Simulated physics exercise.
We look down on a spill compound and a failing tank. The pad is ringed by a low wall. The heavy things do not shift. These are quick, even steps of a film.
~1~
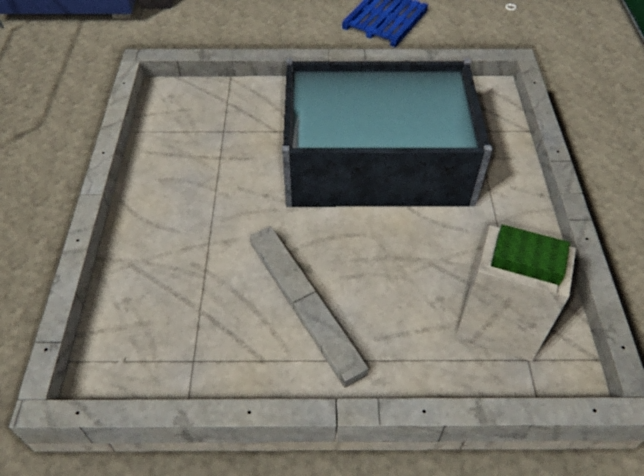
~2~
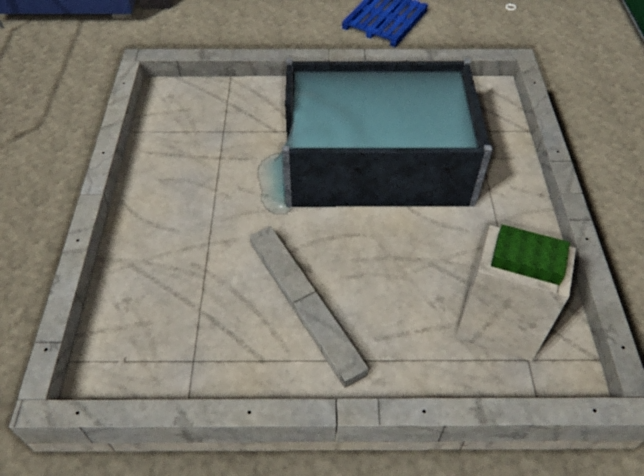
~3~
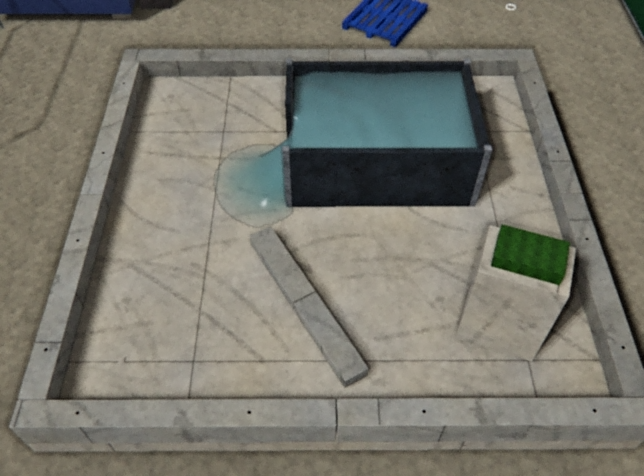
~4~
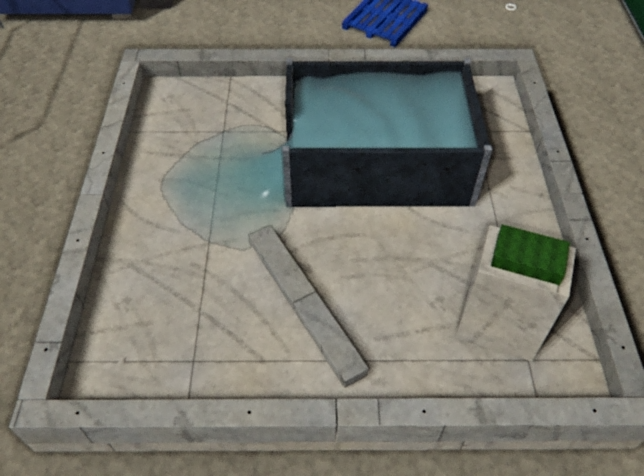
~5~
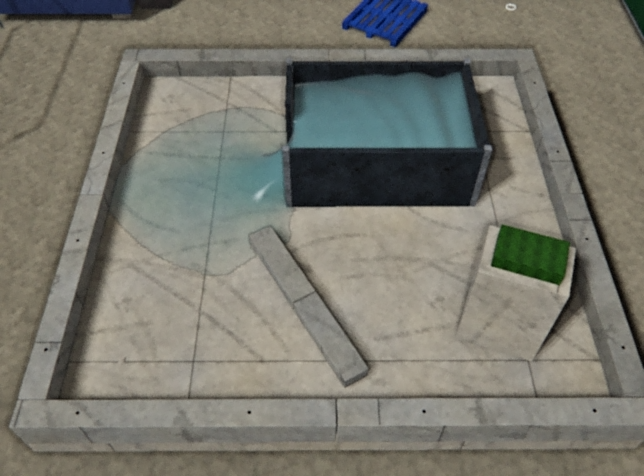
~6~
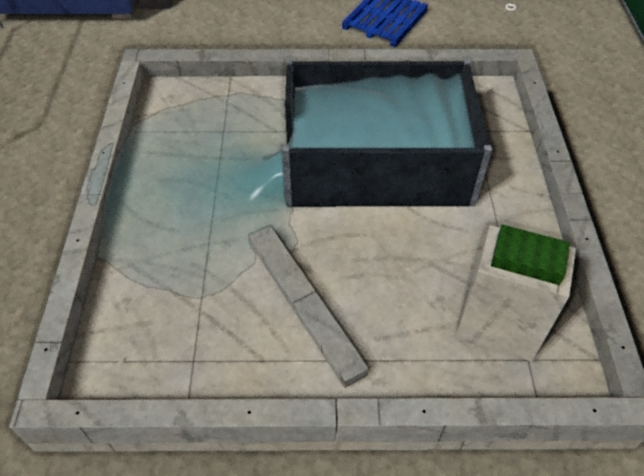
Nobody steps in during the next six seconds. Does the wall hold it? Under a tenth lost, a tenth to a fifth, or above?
It loses less than a tenth.
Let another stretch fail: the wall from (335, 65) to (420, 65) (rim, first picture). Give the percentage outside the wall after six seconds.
Near 20 in a hundred.
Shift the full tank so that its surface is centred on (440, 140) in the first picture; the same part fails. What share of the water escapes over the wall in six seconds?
I make it 2 per cent.
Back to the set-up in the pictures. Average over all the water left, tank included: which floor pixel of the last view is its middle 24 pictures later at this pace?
I would point to (287, 199).
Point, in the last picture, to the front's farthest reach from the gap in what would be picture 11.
Close to (59, 409).
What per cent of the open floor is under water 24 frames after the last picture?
Roughly 70 per cent.
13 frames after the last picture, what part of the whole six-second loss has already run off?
Roughly 70 per cent.
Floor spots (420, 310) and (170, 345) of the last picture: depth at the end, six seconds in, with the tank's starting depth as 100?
In turn 4 and 14 in a hundred.
A moment on, water covers 25 % of the floor; the low wall has let 0 % over.
Next, water covers 30 % of the floor; the low wall has let 1 % over.
Then, water covers 40 % of the floor; the low wall has let 3 % over.
Later, water covers 60 % of the floor; the low wall has let 5 % over.
In the end, water covers 75 % of the floor; the low wall has let 5 % over.
